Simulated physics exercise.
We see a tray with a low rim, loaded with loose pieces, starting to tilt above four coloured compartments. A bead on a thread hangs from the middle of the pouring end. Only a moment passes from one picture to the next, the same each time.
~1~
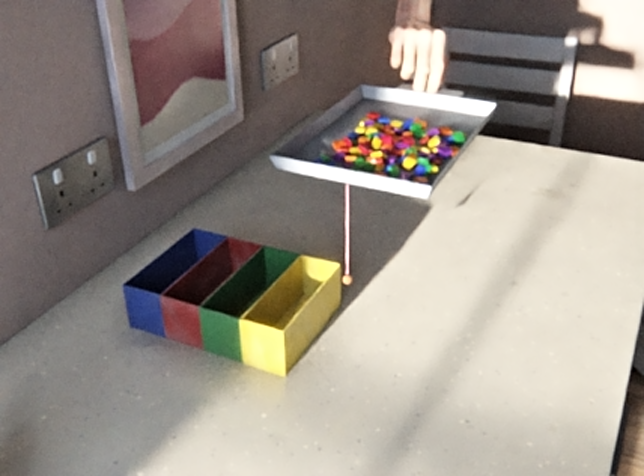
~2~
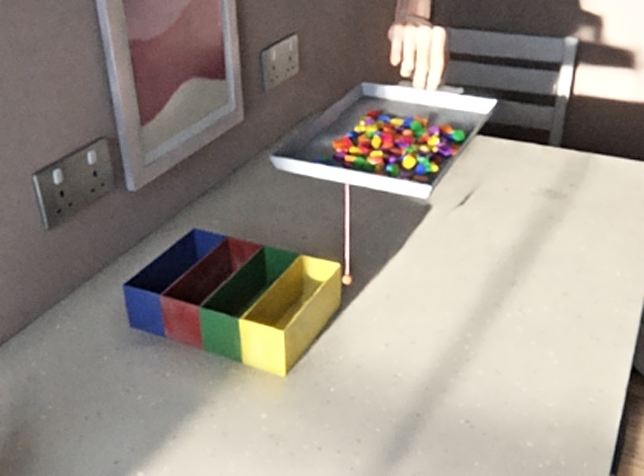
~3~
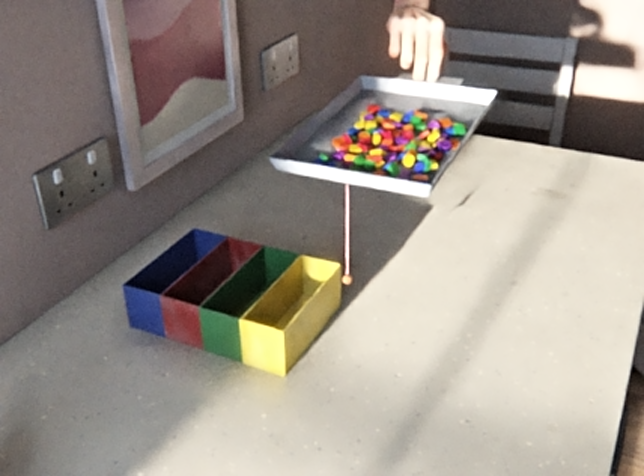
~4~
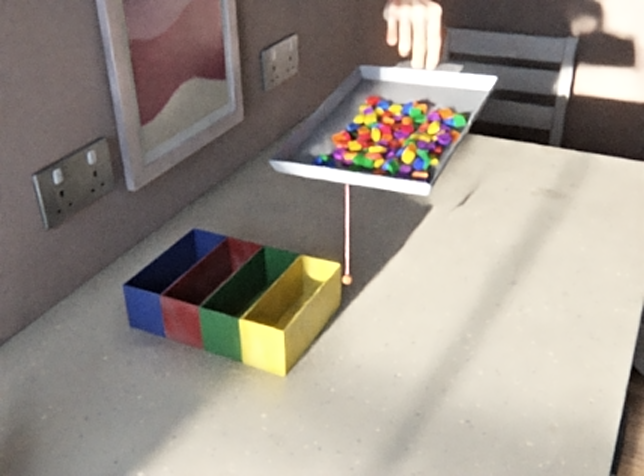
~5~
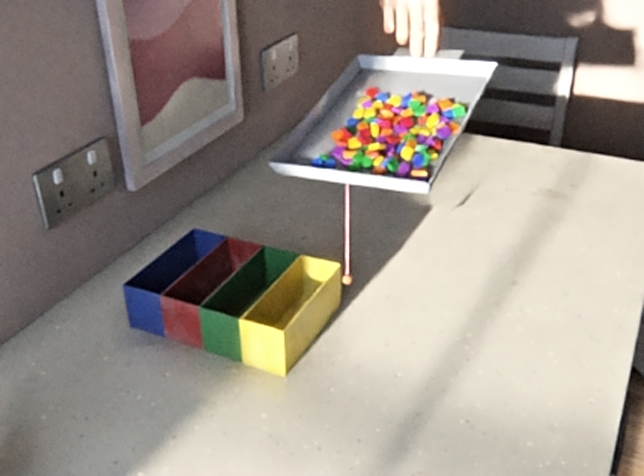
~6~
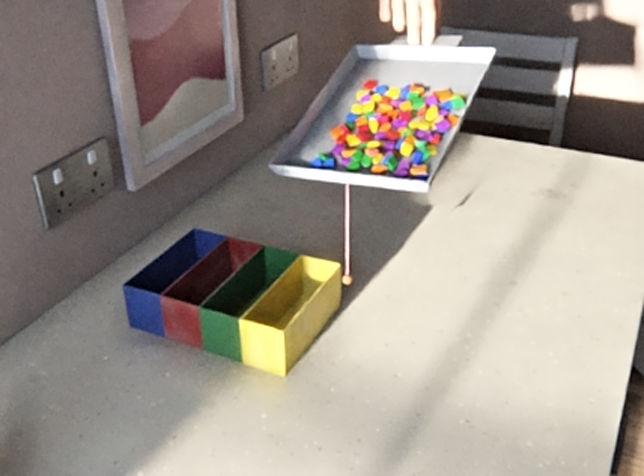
In the video, a hand at the far edge of a tray of colourful small pieces gradually raises that side, tilting the tray toward its near end, while the hanging bead and the blue, red, green and yellow compartments stay still.
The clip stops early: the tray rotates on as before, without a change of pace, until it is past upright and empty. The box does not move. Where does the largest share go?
The yellow cell gets the most.
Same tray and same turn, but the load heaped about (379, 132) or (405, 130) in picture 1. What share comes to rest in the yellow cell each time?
First some 40, then 40 per cent.
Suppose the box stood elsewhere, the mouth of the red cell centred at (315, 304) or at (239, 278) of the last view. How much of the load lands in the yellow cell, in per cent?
The first gives 0 %, the second 30 %.
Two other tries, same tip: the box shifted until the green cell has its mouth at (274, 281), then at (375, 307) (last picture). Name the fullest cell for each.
First the cell in green, then blue.
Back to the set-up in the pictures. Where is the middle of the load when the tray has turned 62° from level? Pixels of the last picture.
Roughly at (335, 150).
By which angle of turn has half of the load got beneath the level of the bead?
Roughly 100°.
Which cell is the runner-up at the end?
Second comes the green cell.
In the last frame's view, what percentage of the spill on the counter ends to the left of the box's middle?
Some 0 per cent.
Soon, tray tipped steeply; nearly all on the tray; a stray few falling or outside the box.
A while on, tray tipped past a quarter turn; about a quarter on the tray; about a quarter in the yellow cell; a small part in the green cell; a stray few in the red cell; about half falling or outside the box.
Towards the end, tray tipped past a quarter turn; about half in the yellow cell; about a quarter in the green cell; a stray few in the red cell; about a quarter falling or outside the box.
Finally, tray tipped past a quarter turn; about half in the yellow cell; about a quarter in the green cell; a stray few in the red cell; none in the blue cell; about a quarter outside the box.
